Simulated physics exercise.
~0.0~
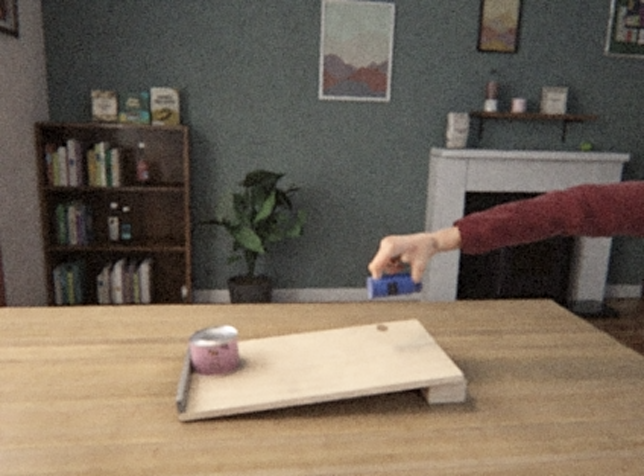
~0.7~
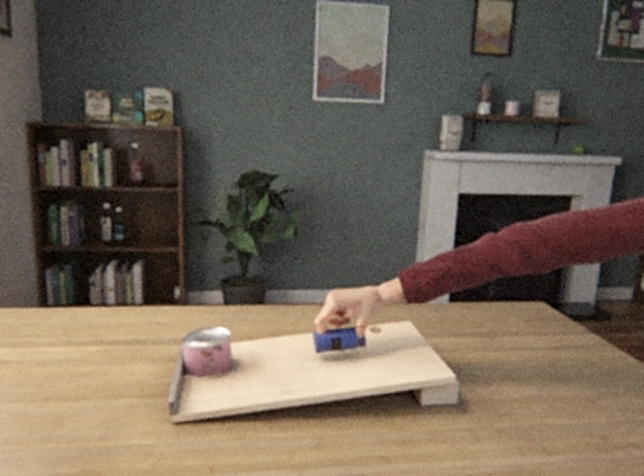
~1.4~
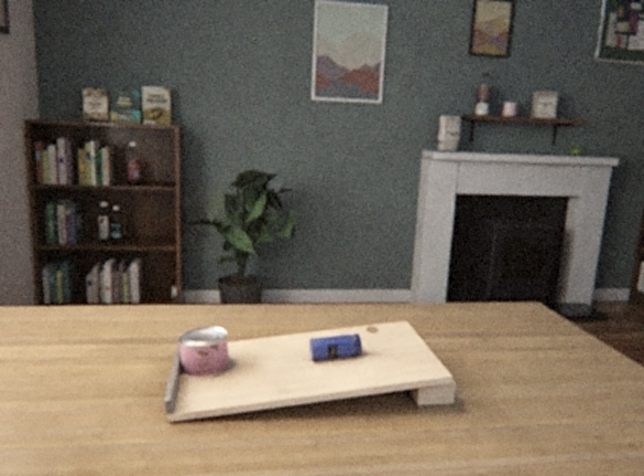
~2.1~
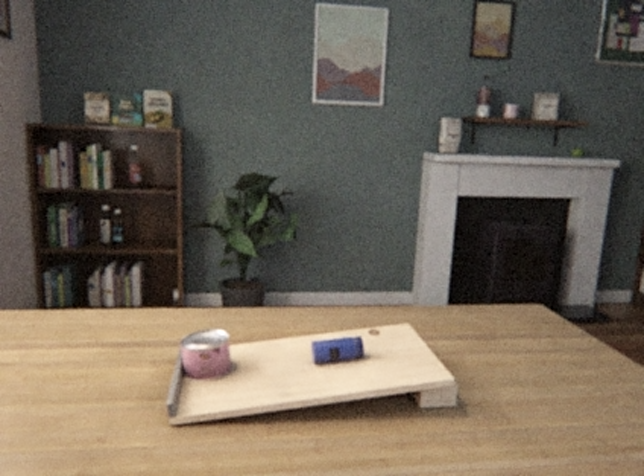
Blue cylinder being lowered on its side onto a sloping board by a hand, then resting there beside a pink tub.
